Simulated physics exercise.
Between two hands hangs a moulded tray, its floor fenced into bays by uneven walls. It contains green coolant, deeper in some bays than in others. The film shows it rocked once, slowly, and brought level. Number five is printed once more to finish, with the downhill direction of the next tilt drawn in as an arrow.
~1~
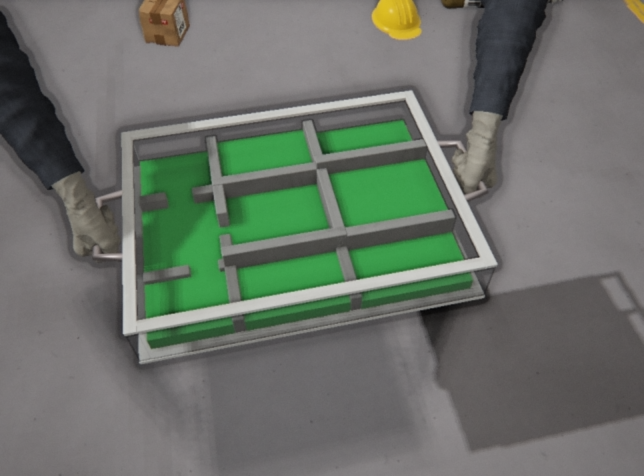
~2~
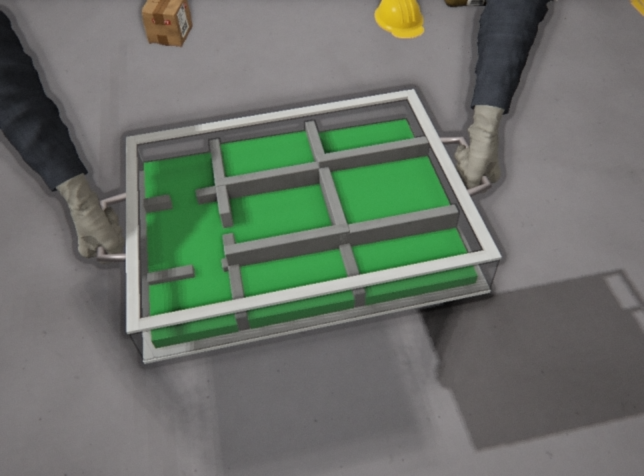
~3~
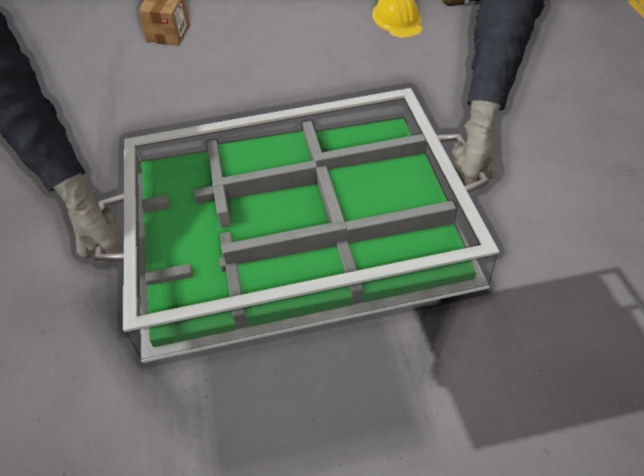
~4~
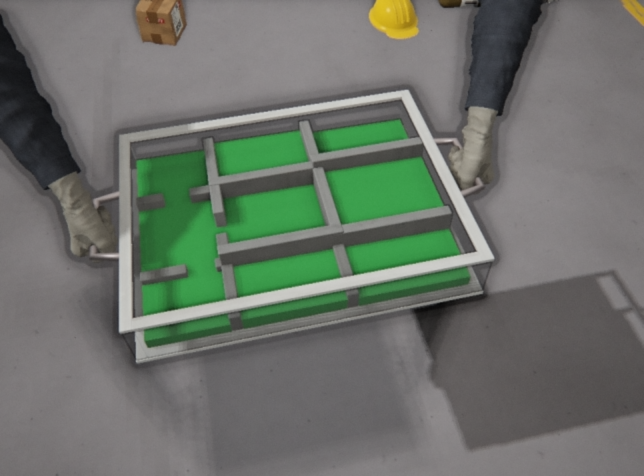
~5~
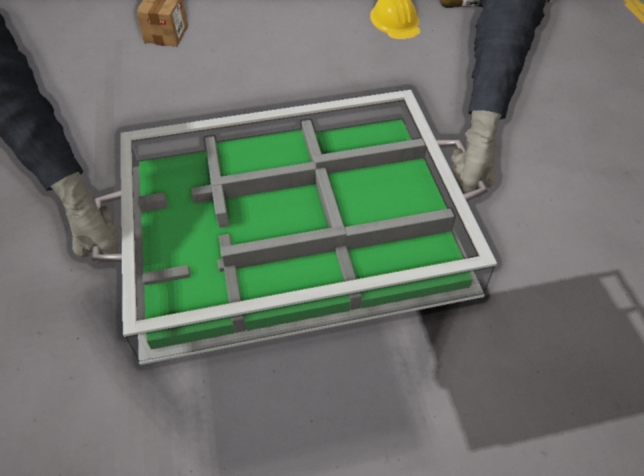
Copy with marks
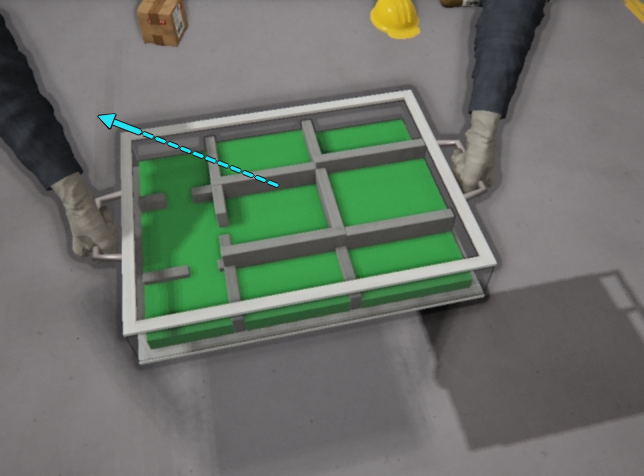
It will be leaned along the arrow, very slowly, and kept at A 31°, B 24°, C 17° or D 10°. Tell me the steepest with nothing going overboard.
D.
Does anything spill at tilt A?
Yes, that goes wrong.
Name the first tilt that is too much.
The answer is C.
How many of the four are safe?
One of them.
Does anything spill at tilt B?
Yes.
The arrow ends at (103, 118).
With A, about 65 % goes over the rim.
With B, about 44 % goes over the rim.
With C, about 13 % goes over the rim.
With D, nothing spills; the centre right bay holds the most.
